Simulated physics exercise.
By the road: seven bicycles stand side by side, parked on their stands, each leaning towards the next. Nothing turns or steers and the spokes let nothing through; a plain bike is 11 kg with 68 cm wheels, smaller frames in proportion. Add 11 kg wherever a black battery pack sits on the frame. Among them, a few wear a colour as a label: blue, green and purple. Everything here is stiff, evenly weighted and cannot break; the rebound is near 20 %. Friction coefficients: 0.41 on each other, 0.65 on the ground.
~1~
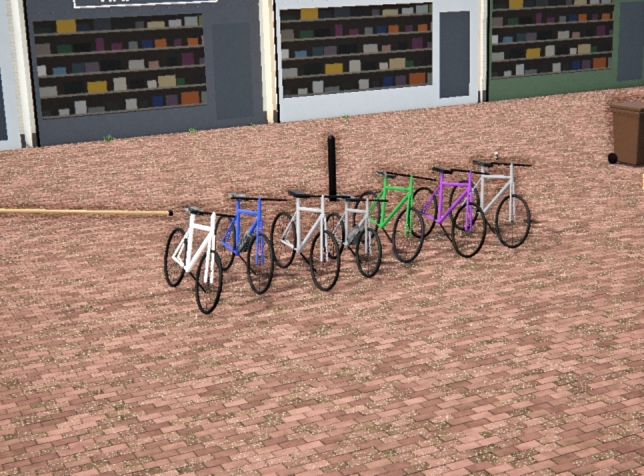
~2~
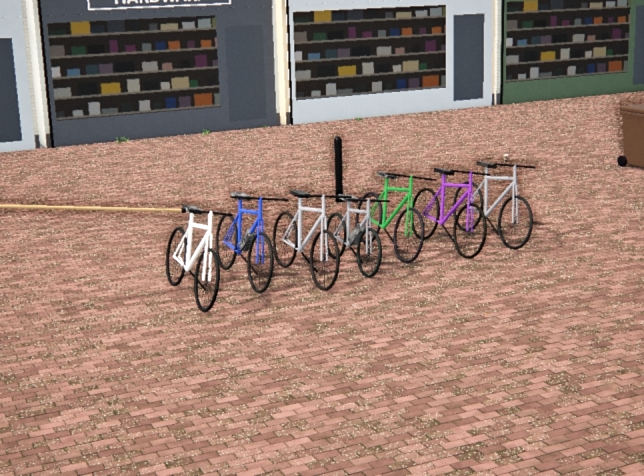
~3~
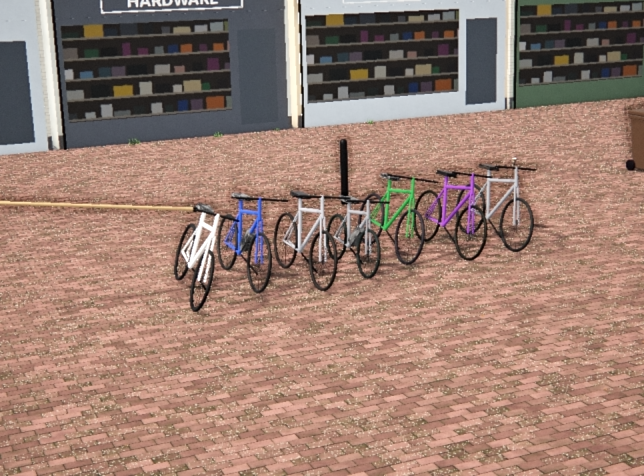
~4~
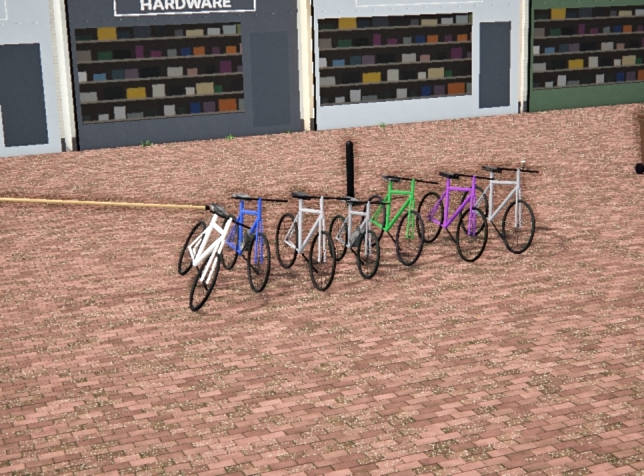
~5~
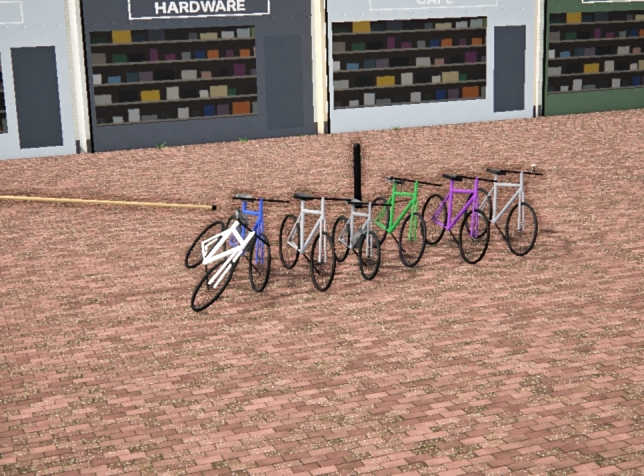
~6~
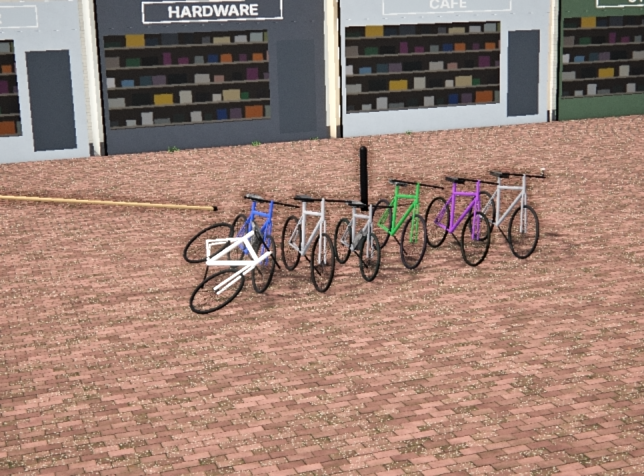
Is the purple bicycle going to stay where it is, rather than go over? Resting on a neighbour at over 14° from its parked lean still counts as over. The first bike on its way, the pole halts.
No, it ends up down.
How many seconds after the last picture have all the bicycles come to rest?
Close to 3.0 s.
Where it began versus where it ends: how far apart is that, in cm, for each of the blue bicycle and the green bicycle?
Blue shifts 70 cm and green shifts 60 cm.
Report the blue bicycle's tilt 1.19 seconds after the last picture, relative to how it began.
Angle from initial pose, roughly 60 deg - estimate.
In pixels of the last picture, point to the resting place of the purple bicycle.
Look near (495, 218) in the last frame.
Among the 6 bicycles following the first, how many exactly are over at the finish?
5.
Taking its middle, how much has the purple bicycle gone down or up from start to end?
Its middle finishes around 5 cm lower.
Then, 0.47 s after the last picture, 1 of the 6 other bicycles over; purple bicycle unmoved; blue bicycle leaning 35°.
Then, 1.19 s after the last picture, 3 of the 6 other bicycles over; purple bicycle unmoved; blue bicycle leaning 62°.
Then, 2.07 s after the last picture, 5 of the 6 other bicycles over; purple bicycle leaning 30°; blue bicycle leaning 67°.
At rest, 5 of the 6 other bicycles over; purple bicycle leaning 44°; blue bicycle leaning 67°; green bicycle leaning 60°. One left standing. As the last picture would show them, middles, purple bicycle near (495, 218), blue bicycle near (305, 250).
